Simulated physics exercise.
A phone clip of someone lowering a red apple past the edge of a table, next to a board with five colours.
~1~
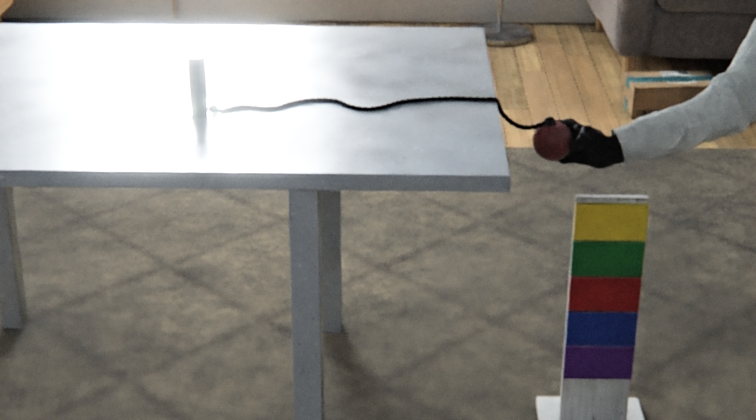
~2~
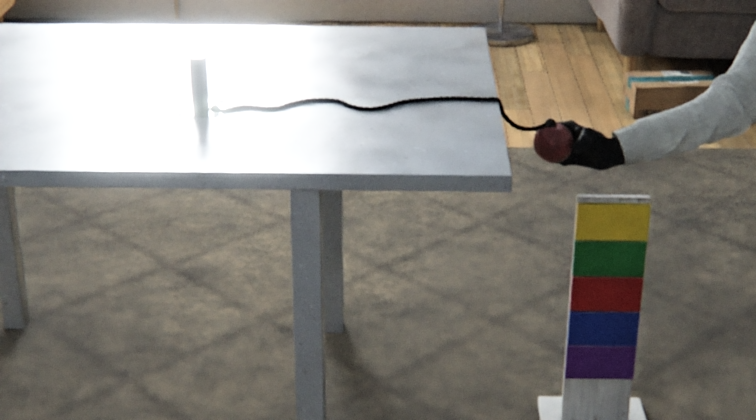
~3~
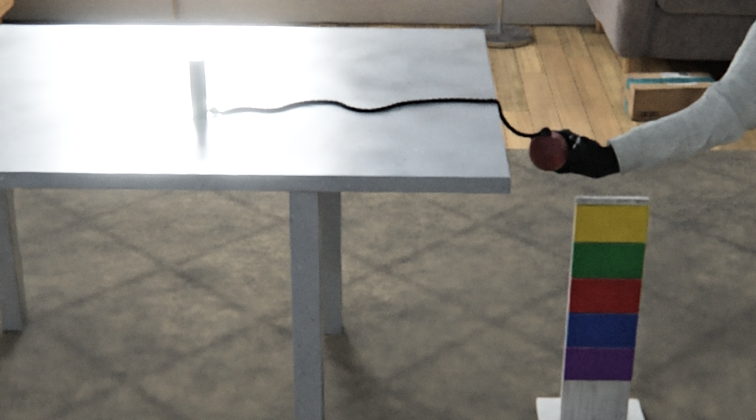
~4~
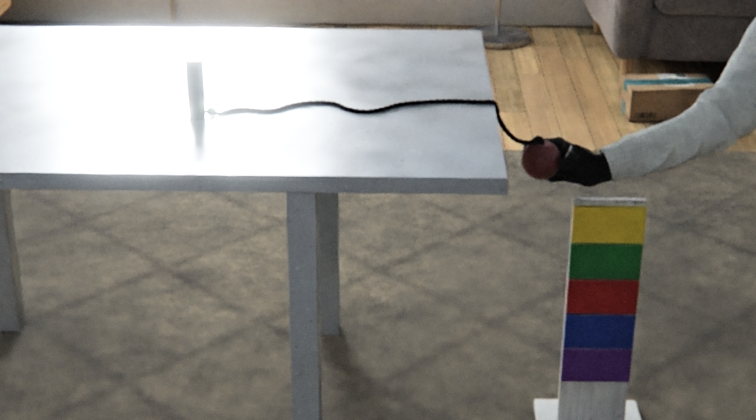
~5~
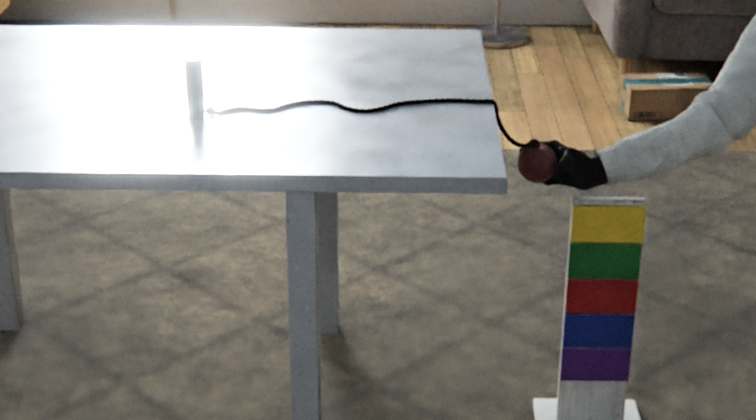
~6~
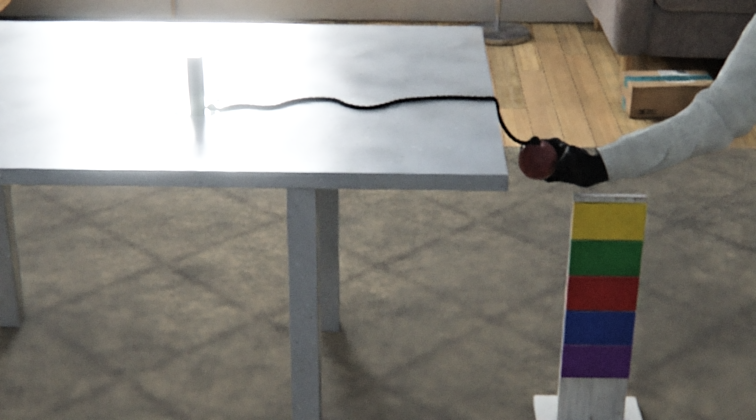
A gloved hand holding a dark red ball on a cord lowers slightly leftward.
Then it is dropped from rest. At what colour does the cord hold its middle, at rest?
At yellow.
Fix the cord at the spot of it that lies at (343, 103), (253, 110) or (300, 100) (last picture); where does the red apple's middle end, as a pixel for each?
About (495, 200), (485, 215) and (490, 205).
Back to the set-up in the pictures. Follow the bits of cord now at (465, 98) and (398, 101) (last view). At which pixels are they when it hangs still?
The first at (495, 107), the second at (429, 103).
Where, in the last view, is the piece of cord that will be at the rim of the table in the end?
The one at (465, 98).
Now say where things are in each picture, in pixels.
Red apple (553, 141); yellow (611, 223); green (608, 260); red (605, 295); blue (602, 330); purple (599, 363), in the first frame.
Red apple (554, 143); cord through (241, 107) (303, 102) (367, 109) (428, 100) (495, 102), in the second frame.
Red apple (549, 151), in the third frame.
Red apple (542, 160); cord through (237, 110) (299, 104) (363, 112) (424, 102) (491, 104), in the fourth frame.
Red apple (537, 163), in the fifth frame.
Red apple (538, 160); cord through (237, 106) (299, 100) (364, 108) (424, 99) (492, 101), in the sixth frame.
A little later, apple near (512, 205); level with yellow.
Next, apple near (494, 217); level with yellow.
Later still, apple near (480, 219); level with yellow.
When it is over, apple near (486, 219); level with yellow. Its centre hangs level with the yellow band.
